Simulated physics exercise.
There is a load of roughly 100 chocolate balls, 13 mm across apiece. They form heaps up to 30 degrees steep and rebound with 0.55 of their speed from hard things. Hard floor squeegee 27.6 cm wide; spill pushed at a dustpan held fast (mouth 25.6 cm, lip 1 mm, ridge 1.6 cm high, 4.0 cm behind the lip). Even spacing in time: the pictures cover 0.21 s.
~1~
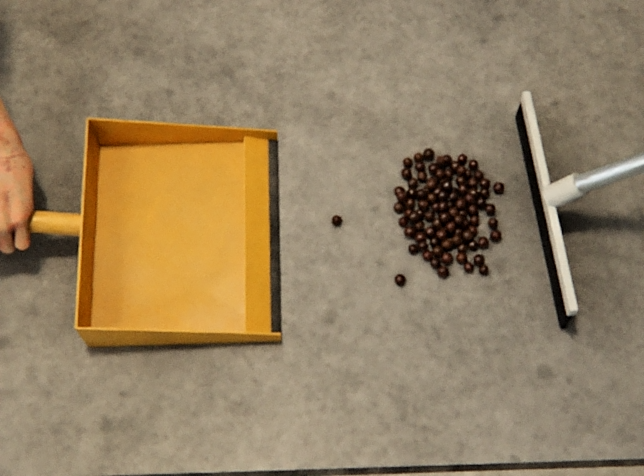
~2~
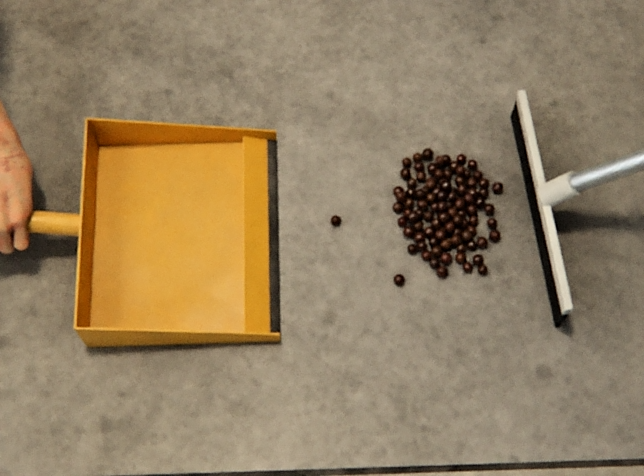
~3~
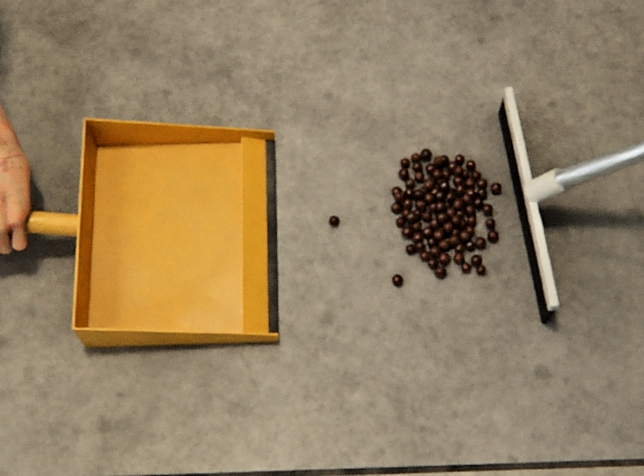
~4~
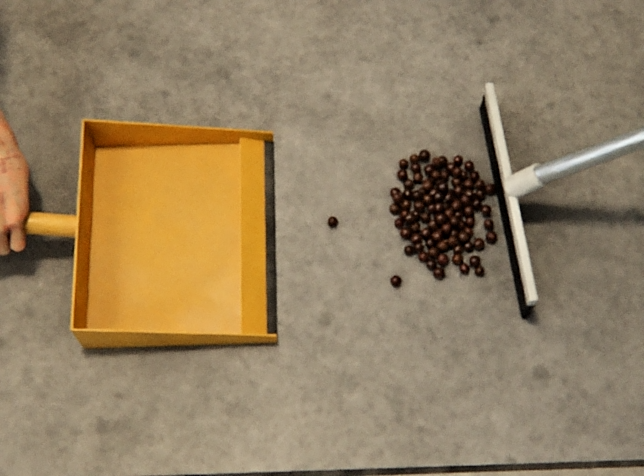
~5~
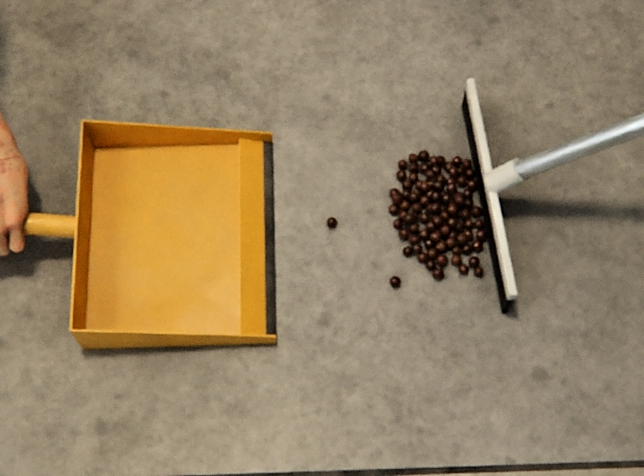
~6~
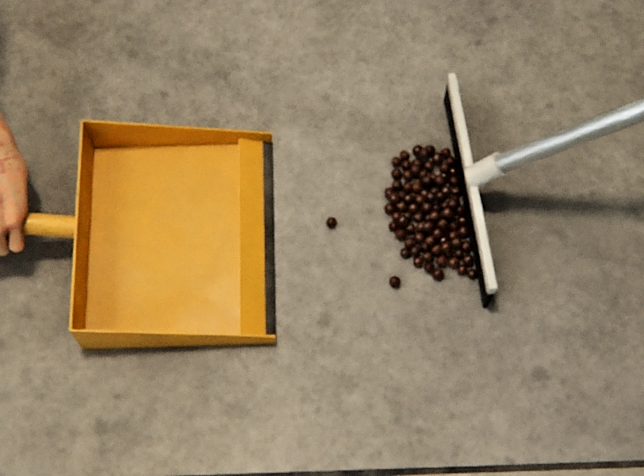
A hand holds a yellow dustpan while a squeegee slides left into dark balls.
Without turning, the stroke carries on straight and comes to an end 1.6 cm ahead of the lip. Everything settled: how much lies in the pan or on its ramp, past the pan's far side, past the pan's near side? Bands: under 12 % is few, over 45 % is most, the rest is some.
Pan: Some; far side: Some; near side: Few.
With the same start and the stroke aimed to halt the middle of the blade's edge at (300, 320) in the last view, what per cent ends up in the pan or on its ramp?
About 35 per cent.
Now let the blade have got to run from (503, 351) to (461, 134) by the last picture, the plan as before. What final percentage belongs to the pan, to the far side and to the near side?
Per cent by place - pan 25, far side 5, near side 10.
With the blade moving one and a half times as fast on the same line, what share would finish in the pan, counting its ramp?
It would be around 25 per cent.
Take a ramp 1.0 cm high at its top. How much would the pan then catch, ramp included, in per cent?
That would give something like 35 per cent.
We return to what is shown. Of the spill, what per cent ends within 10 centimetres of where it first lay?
0 %.
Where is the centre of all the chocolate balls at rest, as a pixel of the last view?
Roughly pixel (275, 203).
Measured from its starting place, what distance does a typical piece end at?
Median: Approx. 20 cm.
Then, 0.20 s after the last picture, middle of the blade 13 cm from the lip; 0 % over the lip, far side 5 %, near side 0 %.
Then, 0.33 s after the last picture, middle of the blade 6 cm from the lip; 0 % over the lip, far side 15 %, near side 0 %.
Then, 0.59 s after the last picture, middle of the blade 3 cm from the lip; 30 % over the lip, far side 15 %, near side 0 %.
In the end, pan 25 %, far side 15 %, near side 0 %, in front of the lip or behind the blade 55 %.
